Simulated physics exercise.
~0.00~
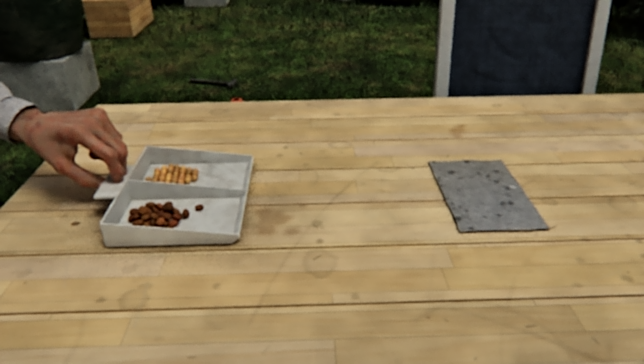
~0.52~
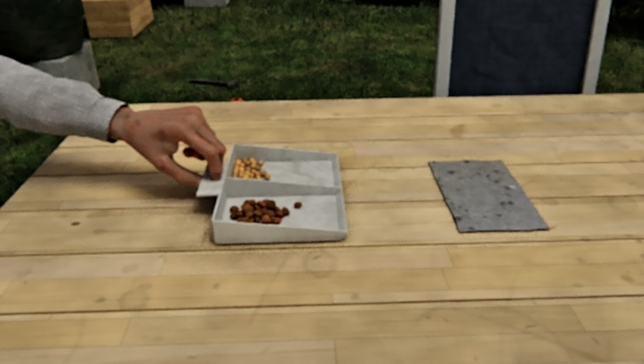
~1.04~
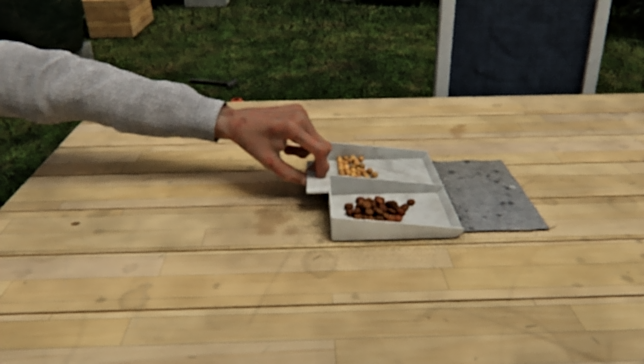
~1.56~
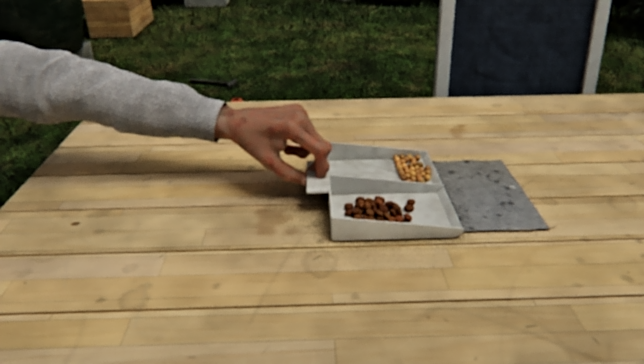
Hand sliding a shallow divided tray of nuts rightward across a wooden table to a grey slab, both piles staying inside.
